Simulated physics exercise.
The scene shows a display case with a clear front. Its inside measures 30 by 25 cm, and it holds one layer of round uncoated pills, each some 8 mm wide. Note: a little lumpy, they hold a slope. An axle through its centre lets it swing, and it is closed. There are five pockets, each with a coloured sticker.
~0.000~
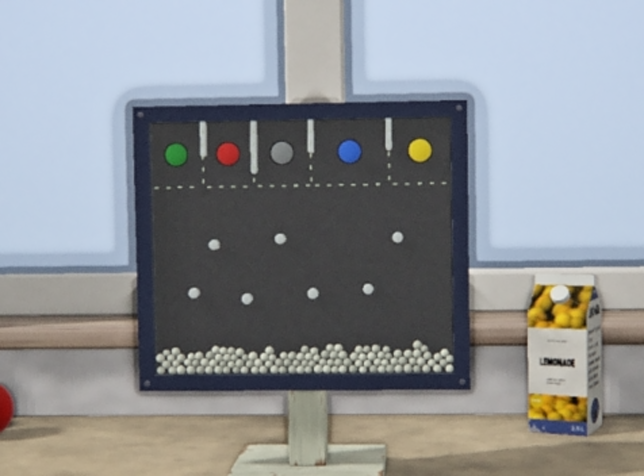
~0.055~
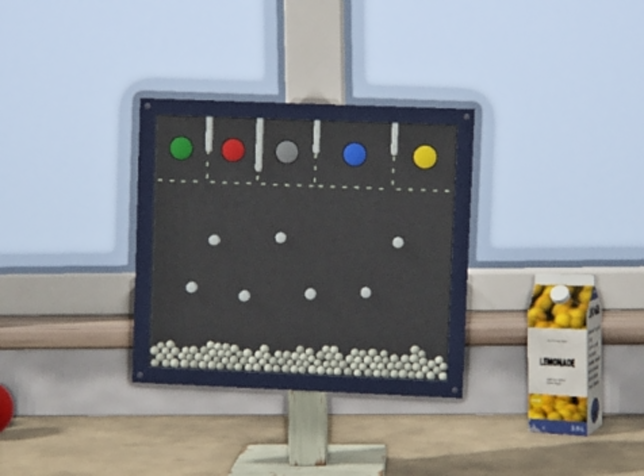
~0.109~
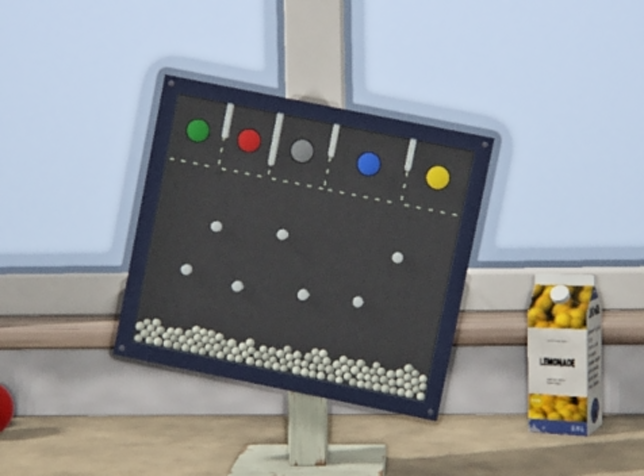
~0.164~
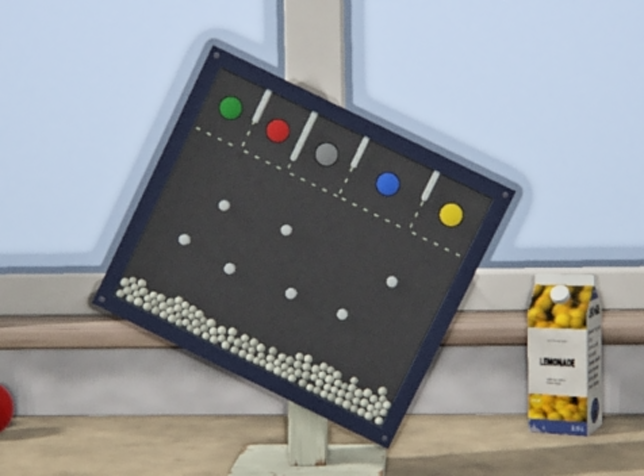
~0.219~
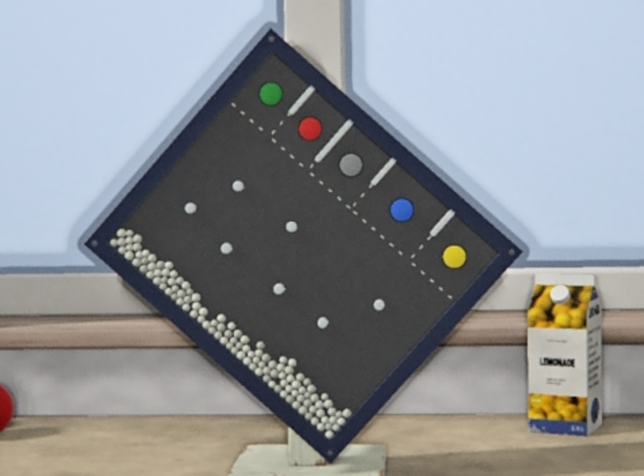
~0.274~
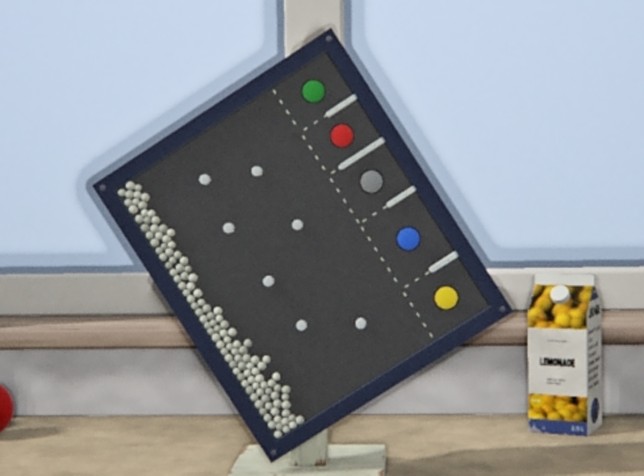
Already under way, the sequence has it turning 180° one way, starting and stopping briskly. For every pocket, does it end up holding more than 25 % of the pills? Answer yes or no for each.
Red: No; blue: Yes; green: No; yellow: Yes; grey: No.
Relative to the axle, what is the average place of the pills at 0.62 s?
Some 8 cm left and 3 cm below.
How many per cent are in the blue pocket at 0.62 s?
It works out at roughly 10 %.
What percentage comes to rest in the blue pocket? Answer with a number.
Something like 40 per cent finishes there.
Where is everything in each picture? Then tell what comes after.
The first frame shows level; about 110 pills; load centre (305, 361); top pill (418, 345); red (228, 154), blue (350, 152), green (176, 155), yellow (420, 150), grey (282, 153).
The second frame shows turned 3° clockwise; load centre (300, 361); top pill (170, 345); 7 fixed pegs, one at (192, 287).
The third frame shows turned 12° clockwise; load centre (284, 359); top pill (147, 322); wall ends (225, 136), (271, 163), (331, 154), (408, 169).
The fourth frame shows turned 27° clockwise; load centre (260, 352); top pill (133, 281).
The fifth frame shows turned 42° clockwise; load centre (236, 339); top pill (122, 233).
The sixth frame shows turned 58° clockwise; load centre (216, 321); top pill (130, 186); red (342, 136), blue (408, 239), green (314, 91), yellow (446, 298), grey (372, 182).
By 0.45 s, it stands 108° clockwise; nothing in the marked areas.
By 0.62 s, it stands 157° clockwise; blue 10 %, yellow 20 %.
By 0.77 s, it stands 180° clockwise; blue 20 %, green 5 %, yellow 40 %.
All still by 1.4 s, it stands 180° clockwise; red 5 %, blue 40 %, green 5 %, yellow 50 %, grey 5 %.
